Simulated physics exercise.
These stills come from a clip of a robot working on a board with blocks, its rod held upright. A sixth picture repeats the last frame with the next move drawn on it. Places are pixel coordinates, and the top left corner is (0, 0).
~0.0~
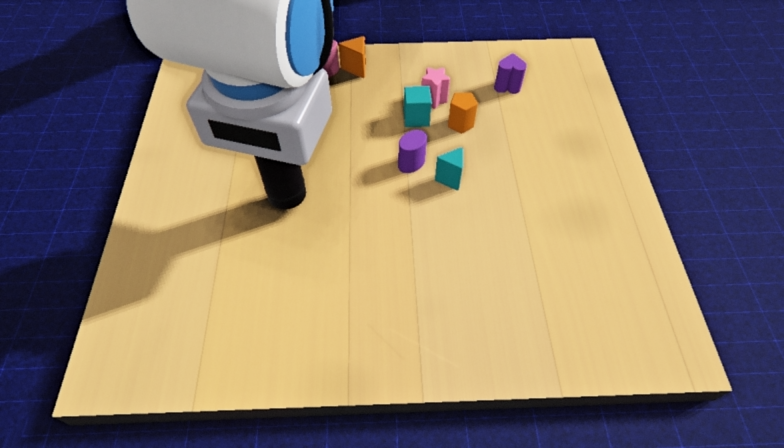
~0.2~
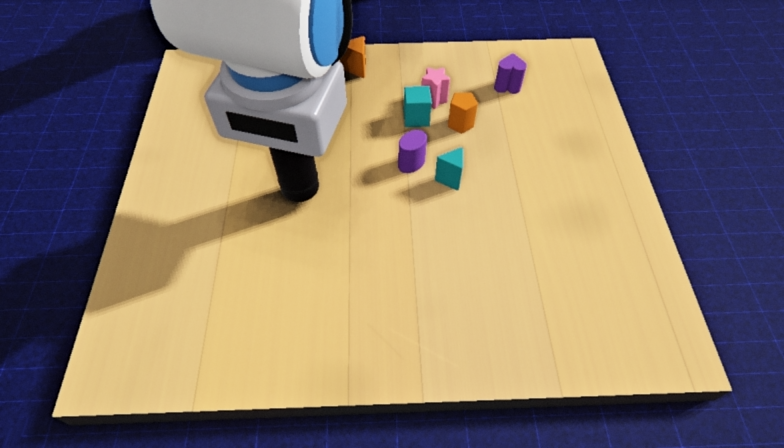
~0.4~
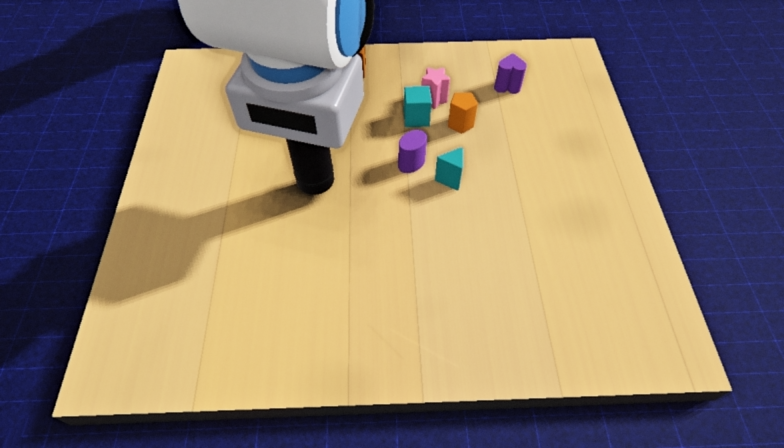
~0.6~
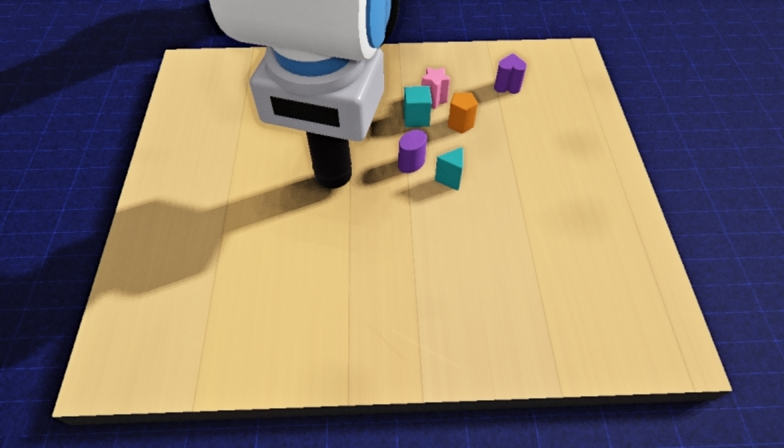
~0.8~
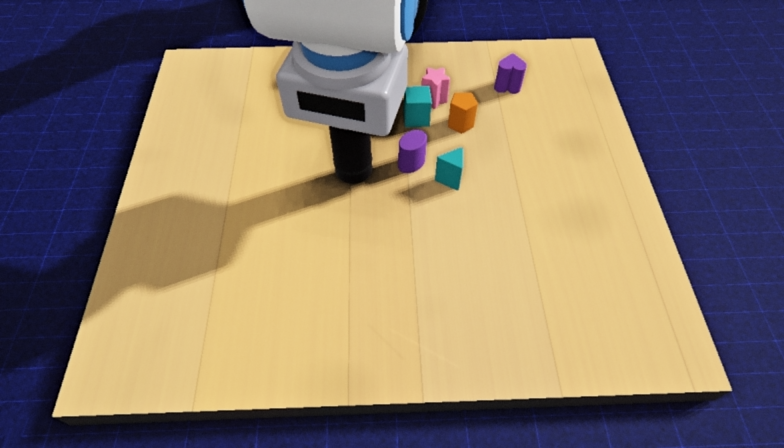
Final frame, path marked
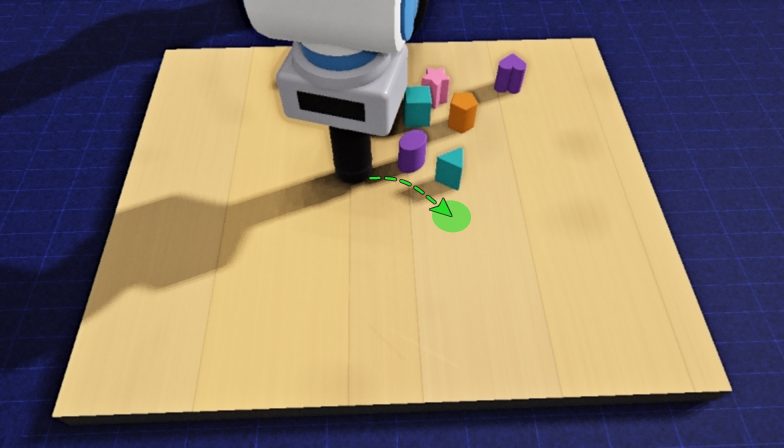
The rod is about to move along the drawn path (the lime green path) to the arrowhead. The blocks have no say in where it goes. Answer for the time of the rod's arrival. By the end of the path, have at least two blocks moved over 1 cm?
Short answer: No.
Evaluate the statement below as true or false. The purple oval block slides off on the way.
Verdict: True.
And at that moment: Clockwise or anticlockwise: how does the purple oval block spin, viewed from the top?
Counterclockwise from above.
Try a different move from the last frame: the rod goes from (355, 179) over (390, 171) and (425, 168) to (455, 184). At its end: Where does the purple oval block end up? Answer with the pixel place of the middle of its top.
I expect it at (453, 128).
Drawn move, from (355, 179) over (392, 179) and (424, 194) to (452, 216).
On the path given first. One third of the way, rod at (392, 171); purple oval block at (418, 138), turned 15° anticlockwise.
Two thirds of the way, rod at (425, 186); purple oval block at (426, 138), turned 45° anticlockwise.
At the end, rod at (453, 208); purple oval block at (426, 138), turned 45° anticlockwise; turquoise triangular block still.
